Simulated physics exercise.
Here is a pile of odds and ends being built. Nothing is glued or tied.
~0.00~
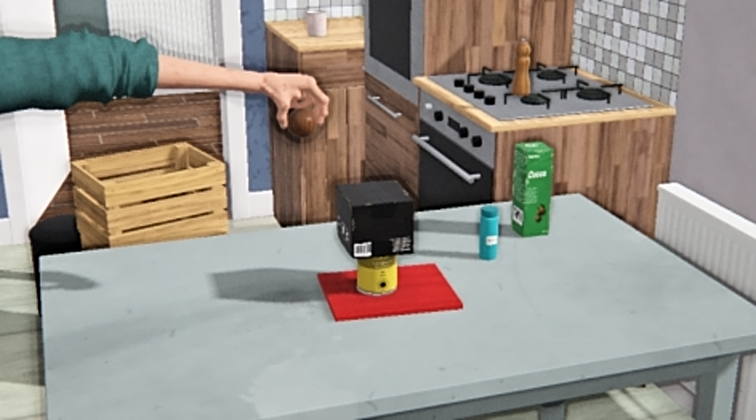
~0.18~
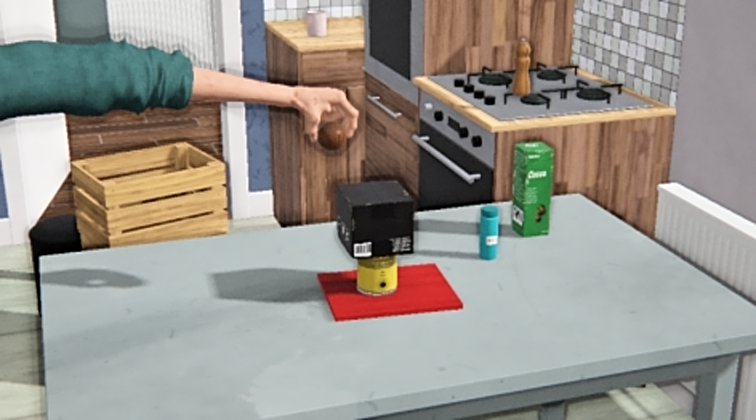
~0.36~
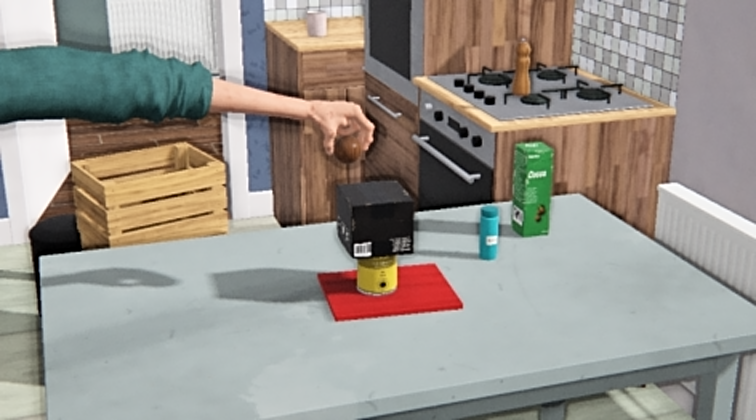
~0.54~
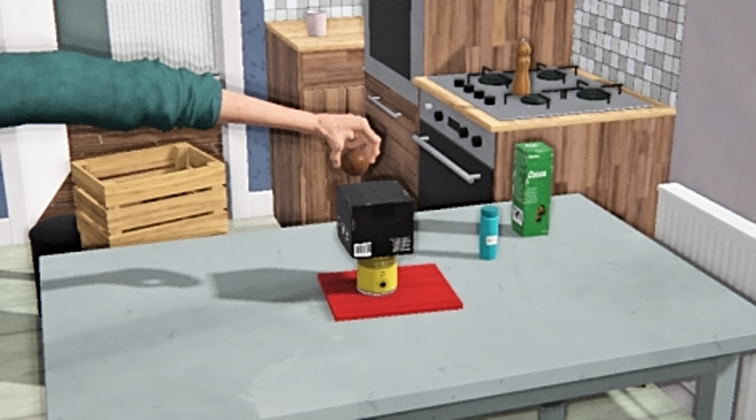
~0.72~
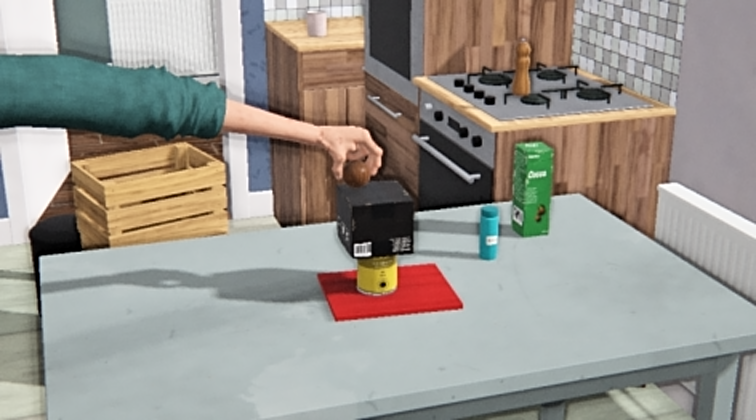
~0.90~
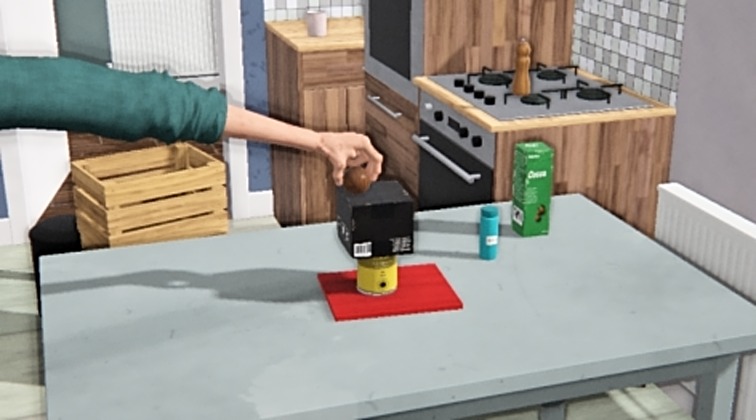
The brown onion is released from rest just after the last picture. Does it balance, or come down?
In the end the pile holds.
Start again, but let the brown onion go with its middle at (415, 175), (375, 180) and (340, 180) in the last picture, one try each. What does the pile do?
First, it loses its balance; second, it keeps its balance; third, it gives way.
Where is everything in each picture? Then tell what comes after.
Coming down; brown onion (302, 123); yellow pot (377, 267), in the first frame.
Coming down; brown onion (332, 136); green carton (532, 190), in the second frame.
Coming down; brown onion (347, 149); turquoise shaker (489, 233), in the third frame.
Coming down; brown onion (354, 162); black box (375, 219), in the fourth frame.
Coming down; brown onion (356, 174); red board (388, 291), in the fifth frame.
Set down, still held; brown onion (356, 180); yellow pot (377, 267), in the sixth frame.
After 2.10 s, things are still on the move.
After 3.10 s, nothing has stirred.
At rest (4.0 s), all 6 in place. Seen from the same camera at the end, brown onion near (355, 181). The pile keeps its balance.
